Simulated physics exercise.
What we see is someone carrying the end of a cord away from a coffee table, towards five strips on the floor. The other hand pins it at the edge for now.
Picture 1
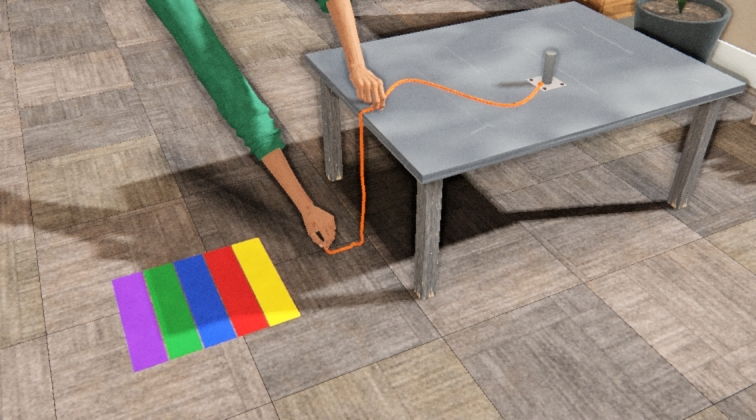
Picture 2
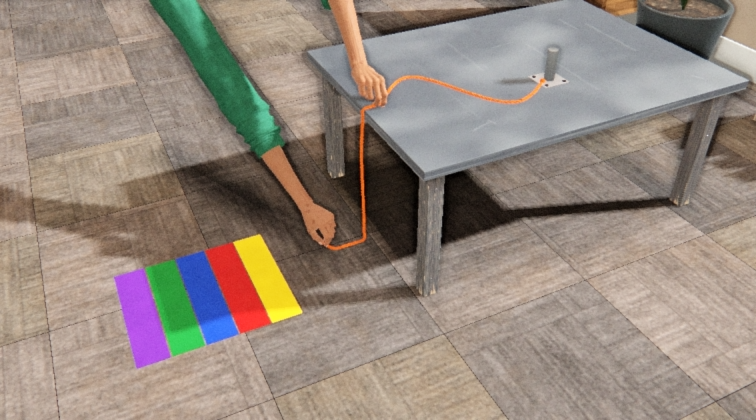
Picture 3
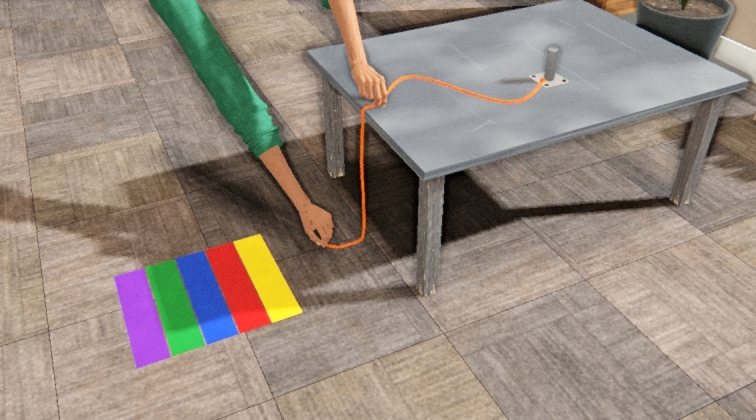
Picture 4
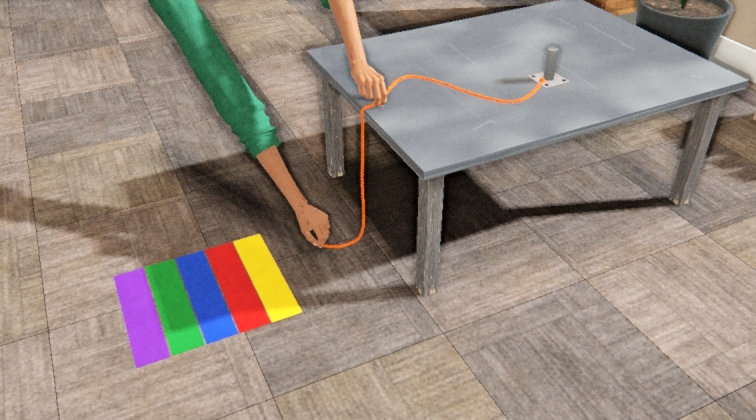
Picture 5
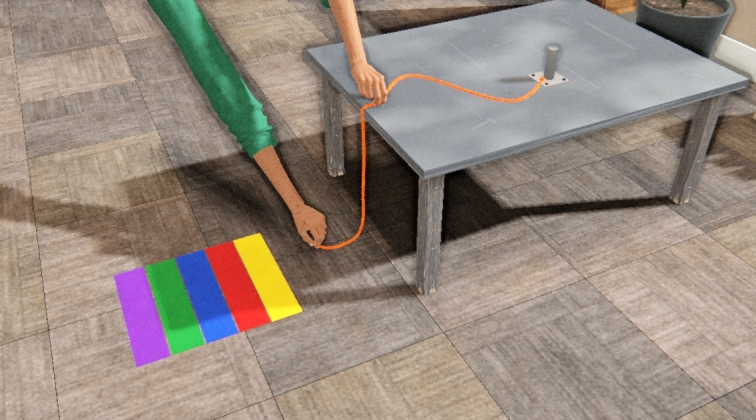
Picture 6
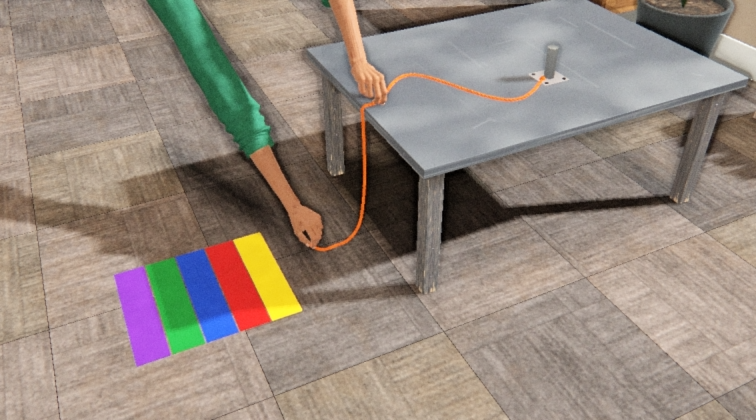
A hand holding an orange cord's end shifts slightly left while another pins it at the table edge.
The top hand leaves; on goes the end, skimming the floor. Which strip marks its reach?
The end stops over the purple strip.
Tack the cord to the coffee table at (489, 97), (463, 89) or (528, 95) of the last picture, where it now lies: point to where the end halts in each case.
In that order: (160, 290), (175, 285) and (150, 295).
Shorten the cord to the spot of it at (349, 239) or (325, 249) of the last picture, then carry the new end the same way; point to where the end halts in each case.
About (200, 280) and (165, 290).
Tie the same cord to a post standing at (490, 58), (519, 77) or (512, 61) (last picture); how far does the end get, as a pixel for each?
The places are (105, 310), (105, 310) and (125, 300).
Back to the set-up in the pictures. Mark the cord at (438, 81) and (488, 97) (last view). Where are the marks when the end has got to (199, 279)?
They go to (408, 98) and to (462, 88).
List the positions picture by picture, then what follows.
In the first picture, end (324, 246); yellow (278, 305); red (246, 315); blue (214, 326); green (181, 337); purple (147, 348).
In the second picture, end (324, 243); cord through (531, 95) (470, 93) (405, 78) (370, 107) (362, 170) (364, 225).
In the third picture, end (321, 244).
In the fourth picture, end (318, 244); cord through (531, 95) (469, 93) (405, 78) (370, 107) (362, 170) (363, 224).
In the fifth picture, end (315, 245).
In the sixth picture, end (311, 245); cord through (531, 93) (469, 91) (405, 76) (370, 105) (365, 168) (359, 224).
Early on, end near (199, 279); over blue.
Midway, end near (160, 291); over green.
At the end of the slack, end near (137, 298); over purple. It gets as far as the purple strip.
